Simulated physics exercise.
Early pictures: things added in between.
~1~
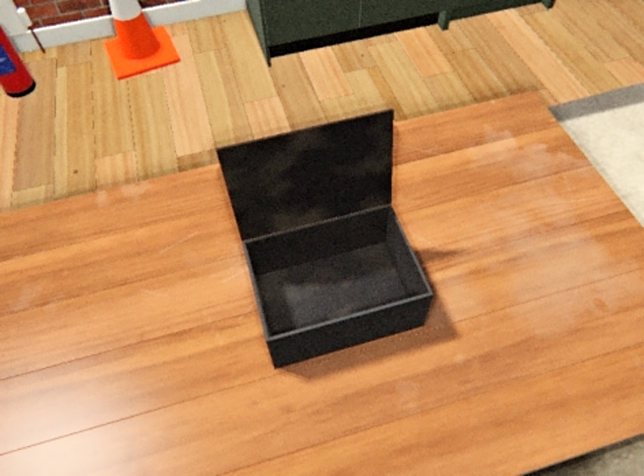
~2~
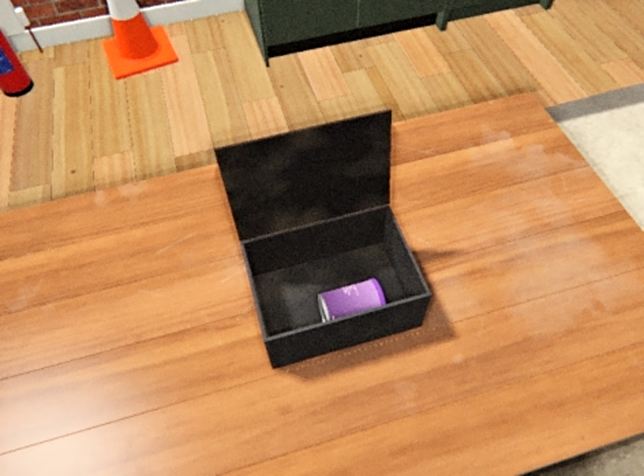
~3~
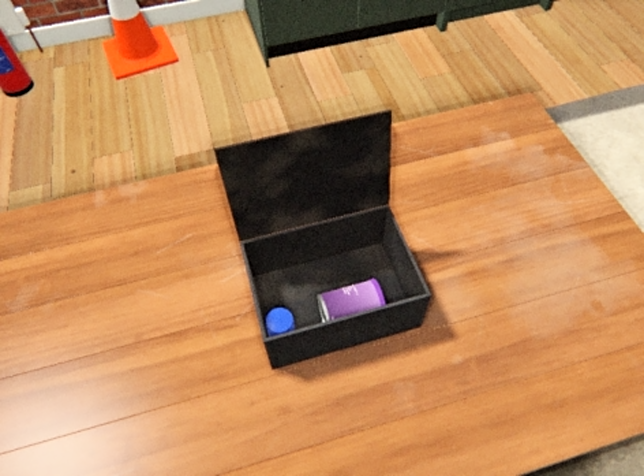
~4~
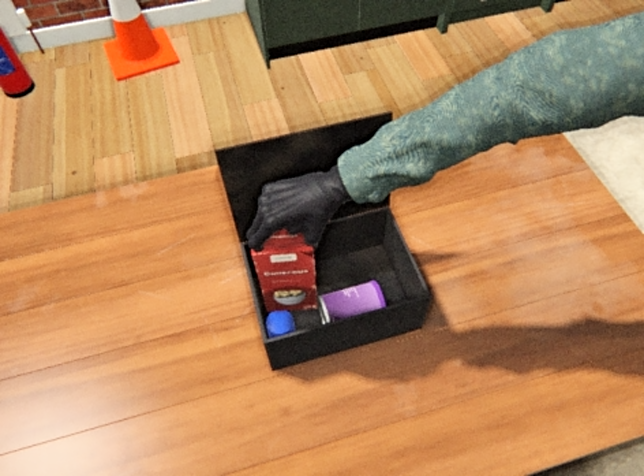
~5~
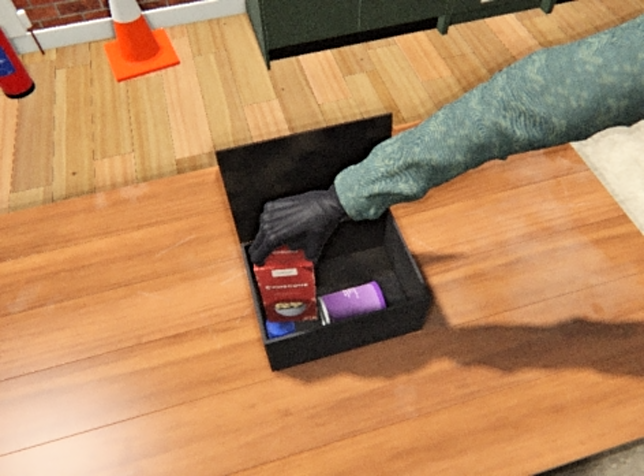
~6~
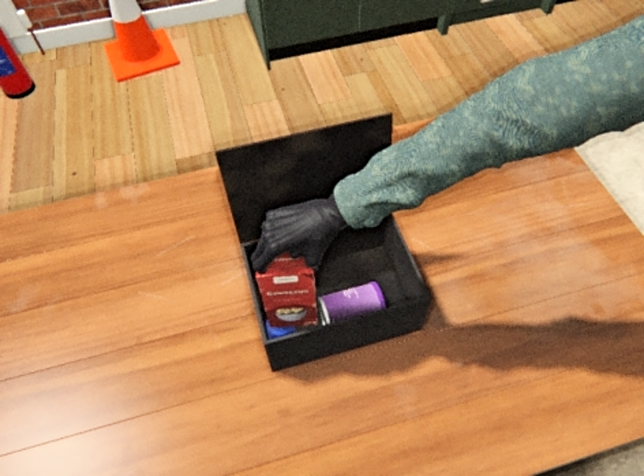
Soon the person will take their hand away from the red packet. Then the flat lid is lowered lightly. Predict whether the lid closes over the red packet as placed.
The lid is fully lowered.
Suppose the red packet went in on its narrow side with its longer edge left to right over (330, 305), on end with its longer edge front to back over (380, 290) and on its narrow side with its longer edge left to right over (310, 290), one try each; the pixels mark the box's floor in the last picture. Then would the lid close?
Try one: Closed. Try two: Not closed. Try three: Closed.
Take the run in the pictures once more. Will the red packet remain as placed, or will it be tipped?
It ends up tilted.
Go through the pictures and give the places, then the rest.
In the first picture, the last thing is not in view yet.
In the second picture, the last thing is not in view yet.
In the third picture, the last thing is not in view yet; blue shaker (282, 330).
In the fourth picture, on its way; red packet (287, 273); blue shaker (282, 332).
In the fifth picture, on its way; red packet (288, 286).
In the sixth picture, in place under the hand; red packet (289, 292).
Then, 0.70 s on from there, red packet on its side near (343, 276).
Then, 1.10 s on from there, lid starting down; red packet on its side near (327, 275).
Then, 1.70 s on from there, lid 51° above the rim; red packet on its side near (327, 275).
Then, 2.10 s on from there, lid 16° above the rim; red packet on its side near (327, 275).
In the end, lid shut; toppled in the box, red packet; the other 2 unmoved. At the end, from the last picture's camera, red packet near (327, 275).
